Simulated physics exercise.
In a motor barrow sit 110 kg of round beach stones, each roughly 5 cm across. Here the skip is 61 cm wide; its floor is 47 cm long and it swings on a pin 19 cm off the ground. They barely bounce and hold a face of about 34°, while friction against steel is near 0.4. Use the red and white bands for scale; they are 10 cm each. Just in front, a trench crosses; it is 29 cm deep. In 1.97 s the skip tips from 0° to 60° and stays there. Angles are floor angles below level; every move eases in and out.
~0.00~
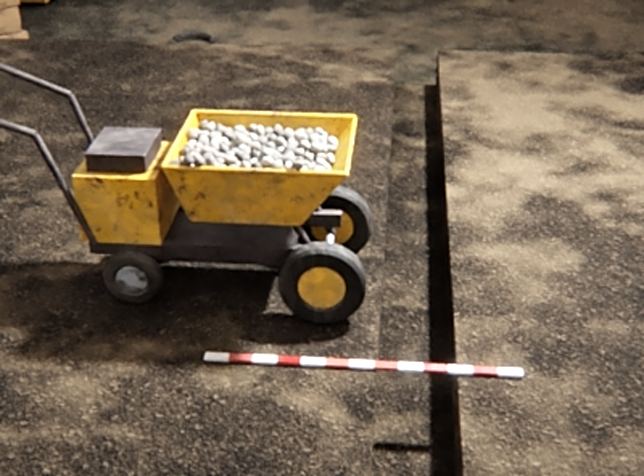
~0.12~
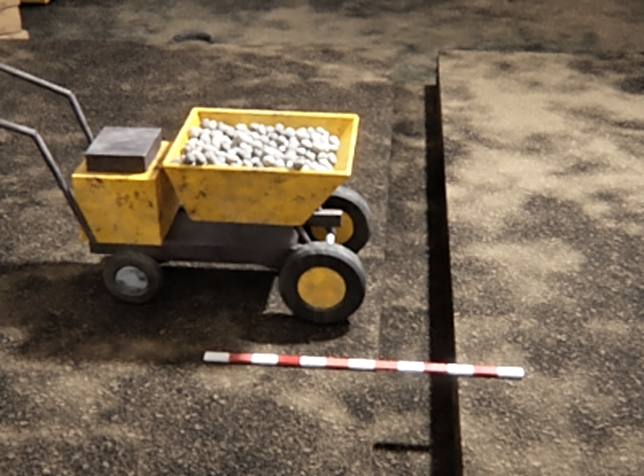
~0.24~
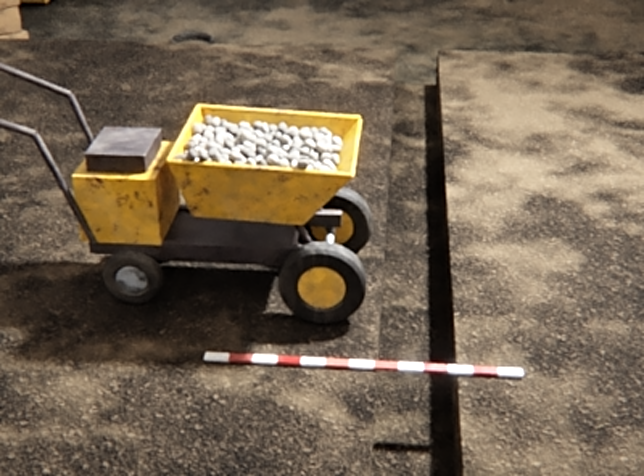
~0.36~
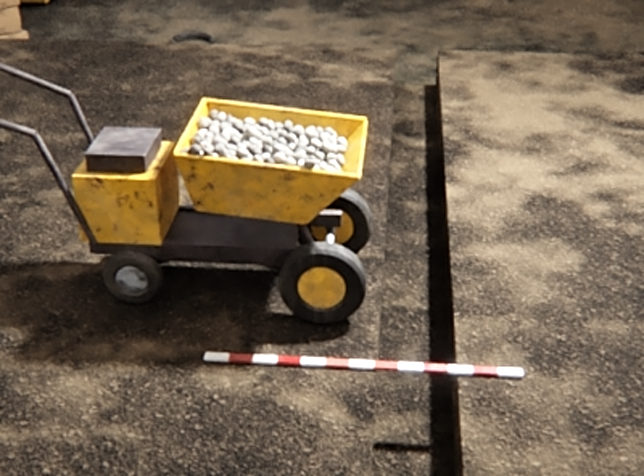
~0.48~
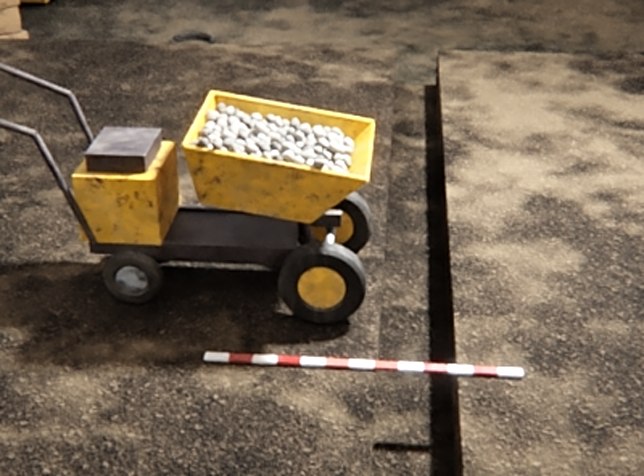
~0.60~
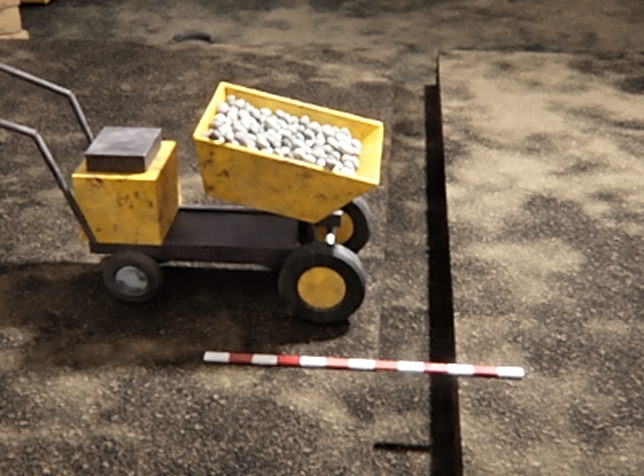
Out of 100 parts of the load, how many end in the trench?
Some 25 out of 100.
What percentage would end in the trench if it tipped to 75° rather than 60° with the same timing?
It would come to about 15 percent.
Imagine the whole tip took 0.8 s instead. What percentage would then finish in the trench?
15 per cent.
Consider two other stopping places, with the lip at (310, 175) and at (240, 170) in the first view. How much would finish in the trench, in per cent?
Near 55 and near 70 percent.
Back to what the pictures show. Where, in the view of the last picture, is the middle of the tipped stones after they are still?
Their middle is at about (487, 291).
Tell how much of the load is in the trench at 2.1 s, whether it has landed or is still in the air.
By that moment, roughly 0 per cent of the load.
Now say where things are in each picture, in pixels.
The skip is at 0°, its lip at (347, 174); the top of the load is at (249, 138), in the first frame.
The skip is at 1°, its lip at (348, 175); the top of the load is at (250, 137); the stones move at 0.1 m/s on average, in the second frame.
Lip at (352, 176), floor tilted 2°, highest stones at (243, 134); the stones move at 0.2 m/s on average, in the third frame.
Lip at (359, 177), floor tilted 5°, highest stones at (227, 129); the stones move at 0.3 m/s on average, in the fourth frame.
Lip at (367, 180), floor tilted 9°, highest stones at (228, 121); the stones move at 0.3 m/s on average, in the fifth frame.
Lip at (377, 184), floor tilted 13°, highest stones at (233, 112); the stones move at 0.4 m/s on average, in the sixth frame.
After 1.5 s the floor is at 51°; 99 % in the skip, 1 % in the trench; the foremost stones are at (446, 218).
After 2.1 s the floor is at 60°; 63 % in the skip, 2 % in the trench, 35 % past the trench; the foremost stones are at (561, 310).
After 2.4 s the floor is at 60°; 43 % in the skip, 4 % in the trench, 53 % past the trench; the foremost stones are at (629, 300).
After 4.4 s the floor is at 60°; 14 % in the skip, 25 % in the trench, 60 % past the trench; the foremost stones are past the picture's edge.
